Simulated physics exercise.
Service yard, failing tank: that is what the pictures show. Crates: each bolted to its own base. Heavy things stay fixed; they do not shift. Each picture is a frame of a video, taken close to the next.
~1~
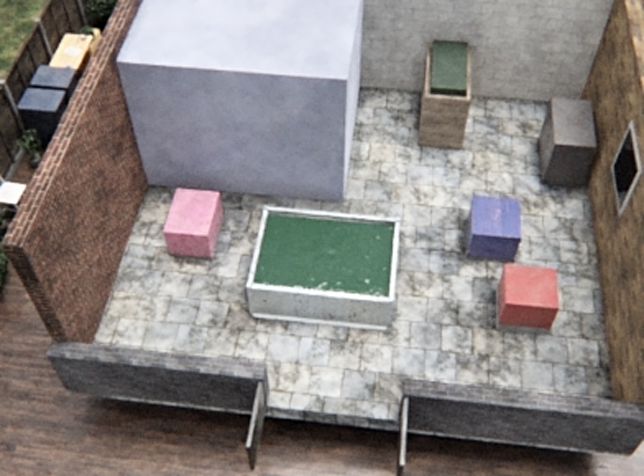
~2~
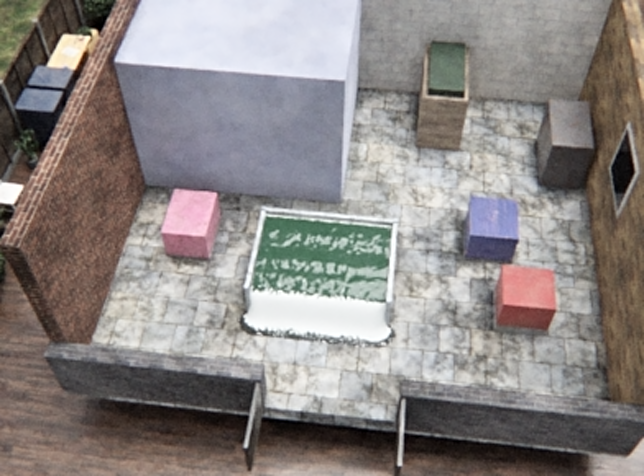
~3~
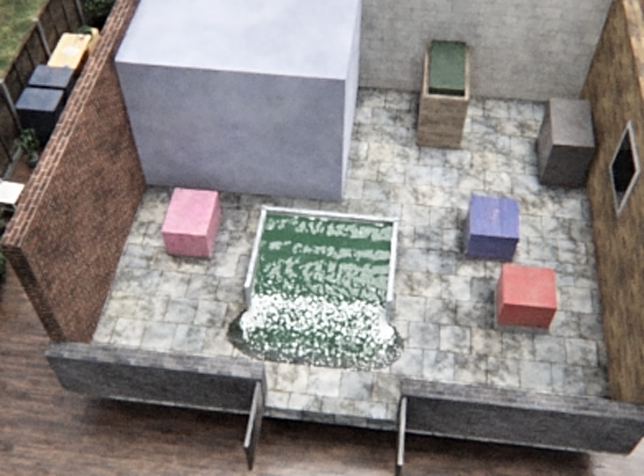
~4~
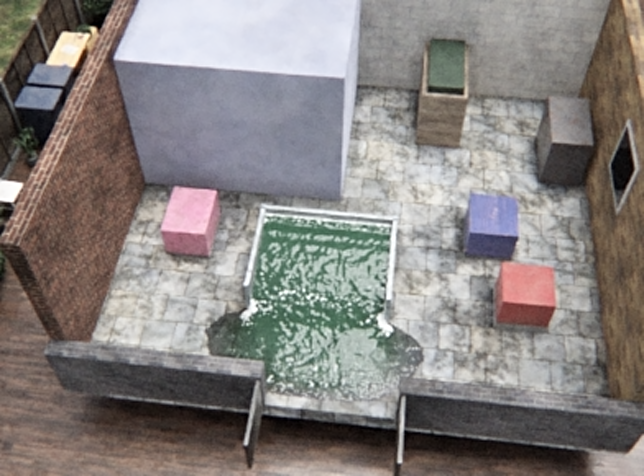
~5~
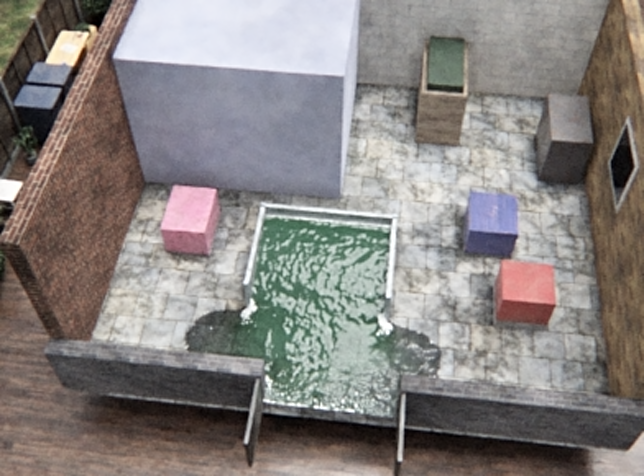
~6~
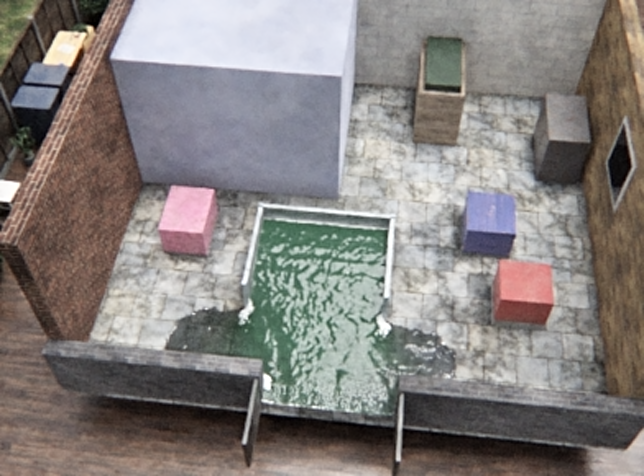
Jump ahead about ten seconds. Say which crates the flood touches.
The pink crate meets the water, the blue crate never meets the water, the red crate never meets the water.
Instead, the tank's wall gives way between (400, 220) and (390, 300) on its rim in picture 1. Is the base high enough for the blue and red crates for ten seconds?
The blue crate is flooded and the red crate is flooded.
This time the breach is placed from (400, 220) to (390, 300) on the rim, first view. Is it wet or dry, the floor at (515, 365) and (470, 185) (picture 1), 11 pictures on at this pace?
Inundated, then inundated.
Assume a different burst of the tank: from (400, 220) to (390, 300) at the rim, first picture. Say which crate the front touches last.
It's the one in pink.
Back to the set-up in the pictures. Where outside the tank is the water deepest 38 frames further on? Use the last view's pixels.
At about (161, 231).
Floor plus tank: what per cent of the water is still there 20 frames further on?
My figure: Some 44 per cent.
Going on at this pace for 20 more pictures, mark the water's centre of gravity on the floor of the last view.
The spot I would choose is (273, 318).
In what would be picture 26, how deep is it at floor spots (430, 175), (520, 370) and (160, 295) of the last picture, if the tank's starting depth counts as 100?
In order: Roughly 0, 2 and 6 in a hundred.
A moment on, water covers 20 % of the floor; the pink crate not reached, the blue crate not reached, the red crate not reached.
Next, water covers 25 % of the floor; the pink crate not reached, the blue crate not reached, the red crate not reached.
Then, water covers 35 % of the floor; the pink crate water round its plinth, the blue crate not reached, the red crate water round its plinth.
Later, water covers 45 % of the floor; the pink crate water round its plinth, the blue crate water round its plinth, the red crate water round its plinth.
In the end, water covers 55 % of the floor; the pink crate was topped, the blue crate stayed above the water, the red crate stayed above the water.
